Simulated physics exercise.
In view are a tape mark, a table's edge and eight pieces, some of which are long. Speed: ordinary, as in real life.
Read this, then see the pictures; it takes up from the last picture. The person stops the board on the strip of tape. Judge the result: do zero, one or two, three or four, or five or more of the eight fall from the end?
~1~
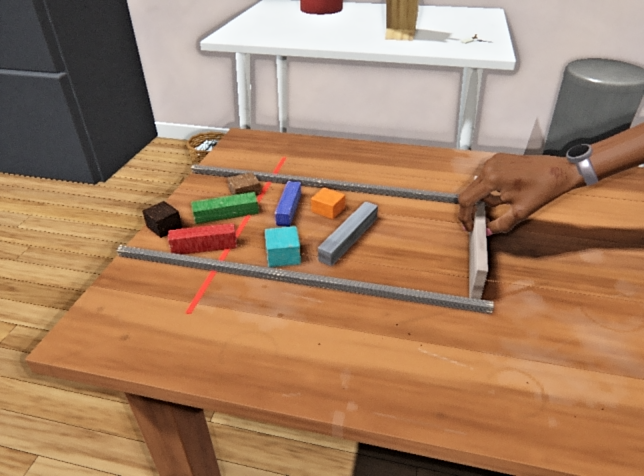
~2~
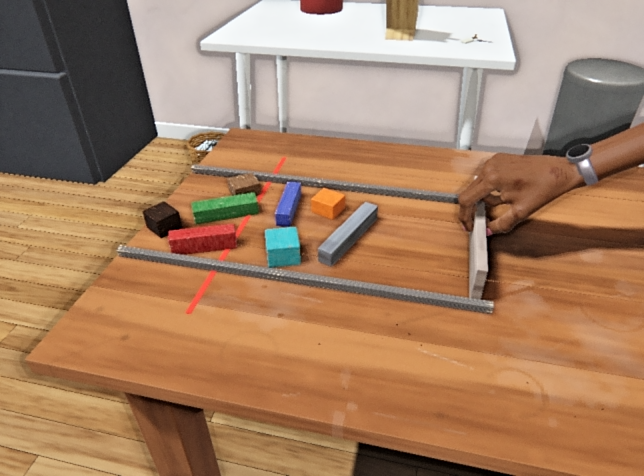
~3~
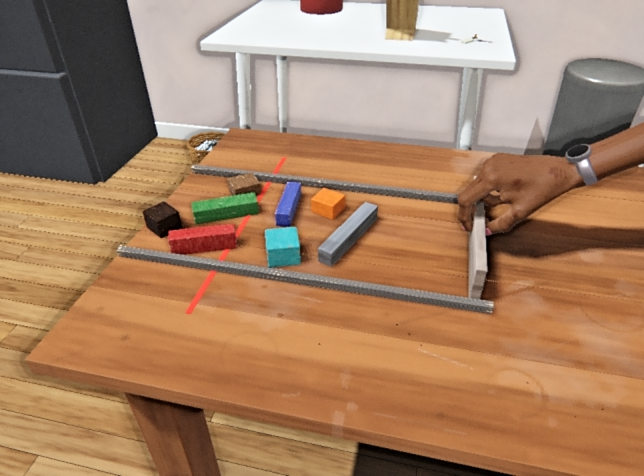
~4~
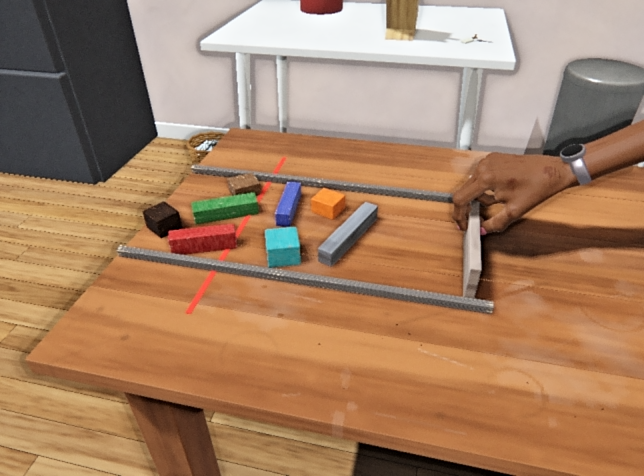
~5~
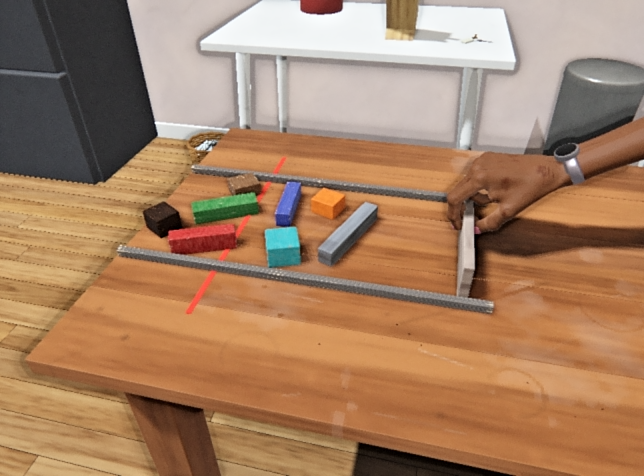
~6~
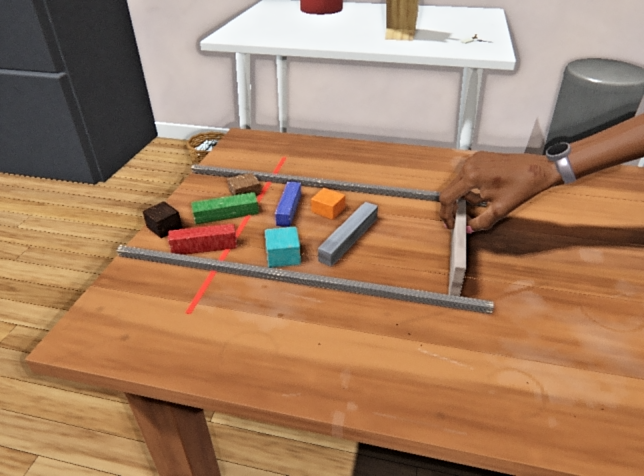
The number gone is nought.
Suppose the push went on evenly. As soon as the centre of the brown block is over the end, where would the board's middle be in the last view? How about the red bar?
With the brown block it sits around (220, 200), with the red bar around (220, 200).
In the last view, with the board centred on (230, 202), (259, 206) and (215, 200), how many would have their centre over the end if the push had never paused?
Respectively 0, 0 and 4.
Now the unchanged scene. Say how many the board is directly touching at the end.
It ends up touching 1.
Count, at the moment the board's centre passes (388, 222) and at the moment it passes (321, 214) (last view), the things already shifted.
Tally: 0; 4.
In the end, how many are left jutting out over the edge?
Tally: 2.
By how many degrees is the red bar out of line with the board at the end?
It sits some 60° out of line.
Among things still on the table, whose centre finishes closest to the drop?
That's the black block.
Early on, none off yet; black block at rest near (163, 220); green bar at rest near (226, 208); red bar at rest near (203, 240).
Finally, the number that fall off is zero.
